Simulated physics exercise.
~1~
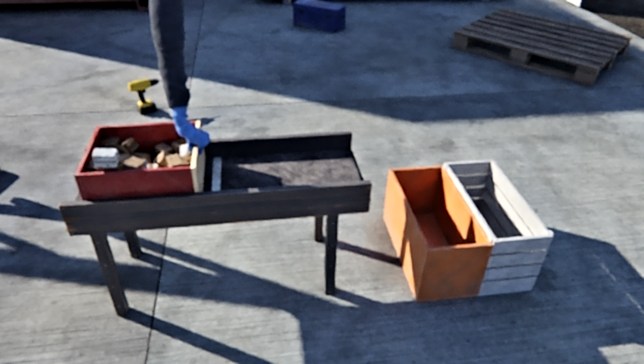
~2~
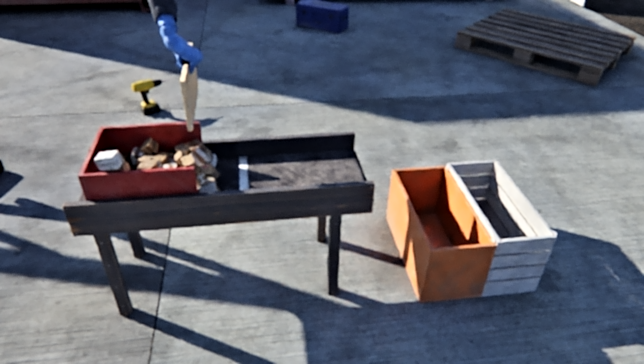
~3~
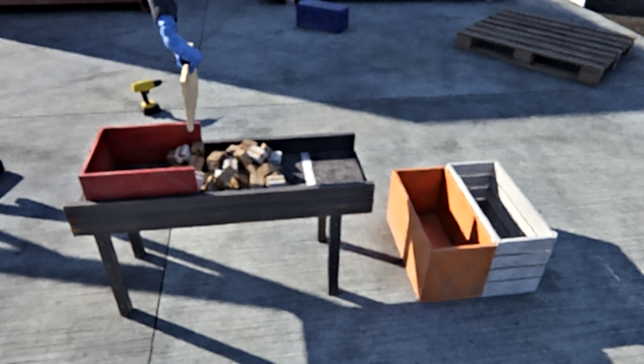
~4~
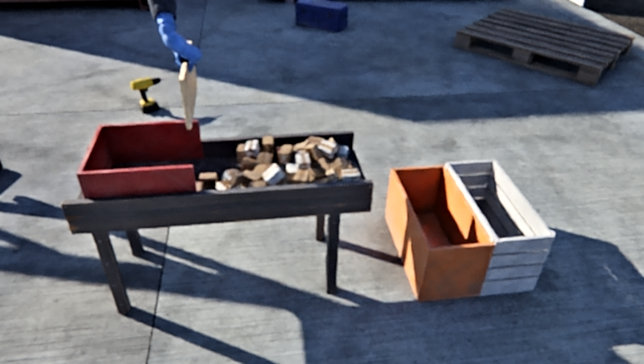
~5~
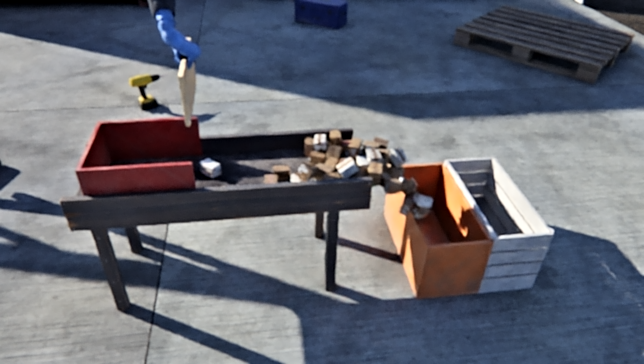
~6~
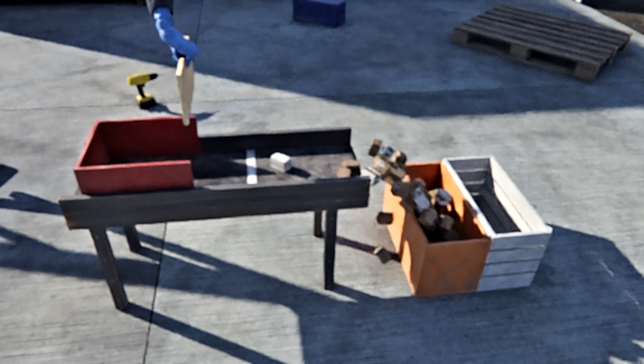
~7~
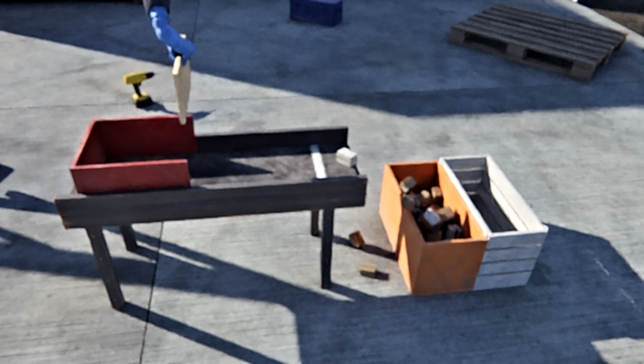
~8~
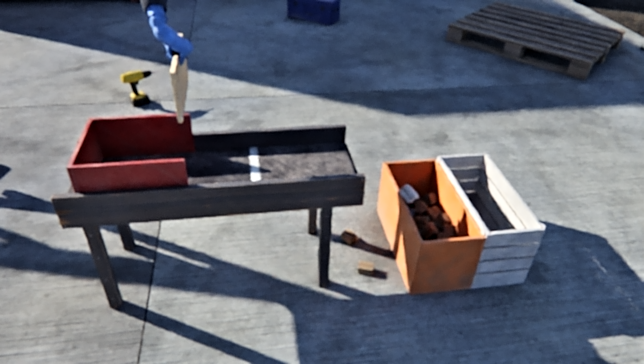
The video shows a blue-gloved hand lifting a gate beside a red pen, releasing small brown and white blocks that ride right along a dark raised belt and tumble off its end, nearly all landing in an orange box beside a white tub, while two lie on the ground short of it.
